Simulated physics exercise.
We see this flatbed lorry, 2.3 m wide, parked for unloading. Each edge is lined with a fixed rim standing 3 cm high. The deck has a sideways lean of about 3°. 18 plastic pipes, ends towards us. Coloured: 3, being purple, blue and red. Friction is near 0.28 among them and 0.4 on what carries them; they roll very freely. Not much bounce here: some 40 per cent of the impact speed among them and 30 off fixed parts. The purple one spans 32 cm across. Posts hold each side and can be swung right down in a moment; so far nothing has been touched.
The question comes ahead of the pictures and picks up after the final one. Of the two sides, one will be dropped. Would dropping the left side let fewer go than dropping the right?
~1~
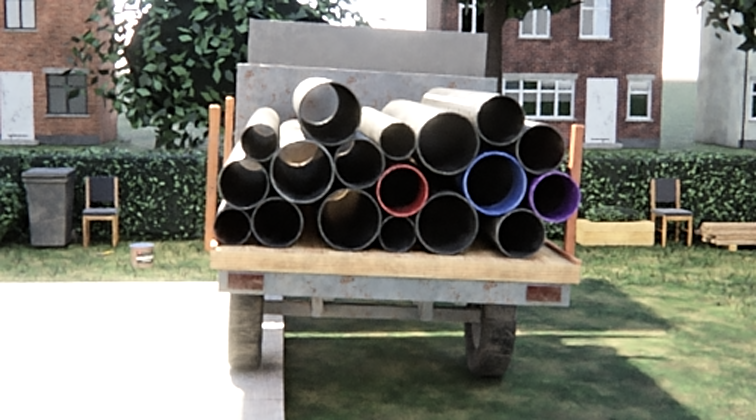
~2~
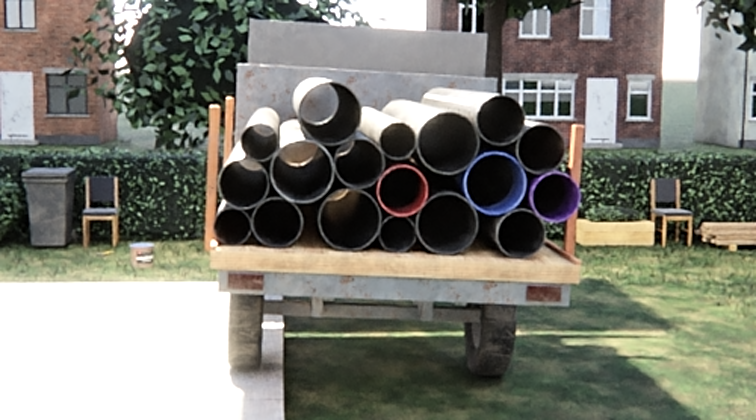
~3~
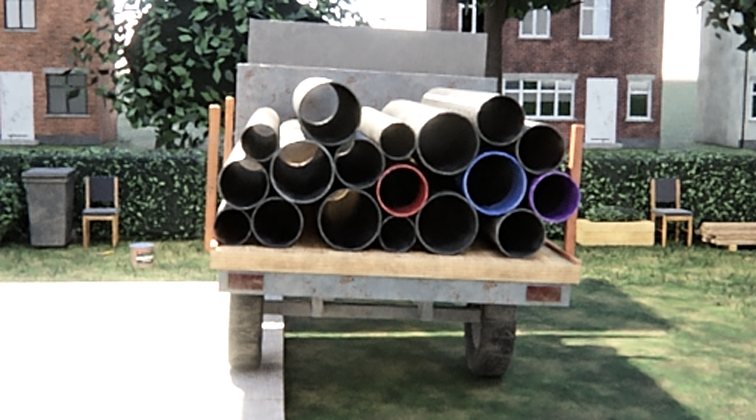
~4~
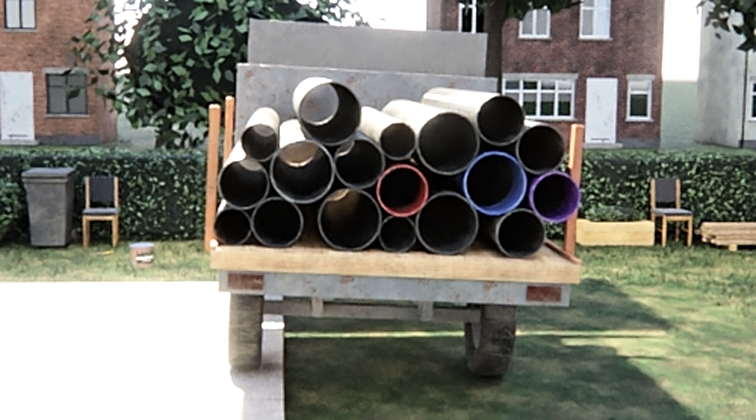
Yes, the left one.
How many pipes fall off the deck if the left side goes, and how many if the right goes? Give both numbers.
Left case: 0. Right case: 10.
With the left side gone, after 0.6 s, purple is up on others, 15 cm from the right edge; blue is up on others, 55 cm from the right edge; red is up on others, 115 cm from the right edge; 0 off so far.
With the left side gone, finally, purple is up on others, 15 cm from the right edge; blue is up on others, 55 cm from the right edge; red is up on others, 115 cm from the right edge; 0 off so far.
With the right side gone, after 1.7 s, purple is down on the right; blue is on the deck, 15 cm from the right edge, rolling right; red is up on others, 85 cm from the right edge, rolling right; 4 off so far.
With the right side gone, finally, purple is down on the right; blue is on the ground to the right; red is on the ground to the right; 10 off so far.
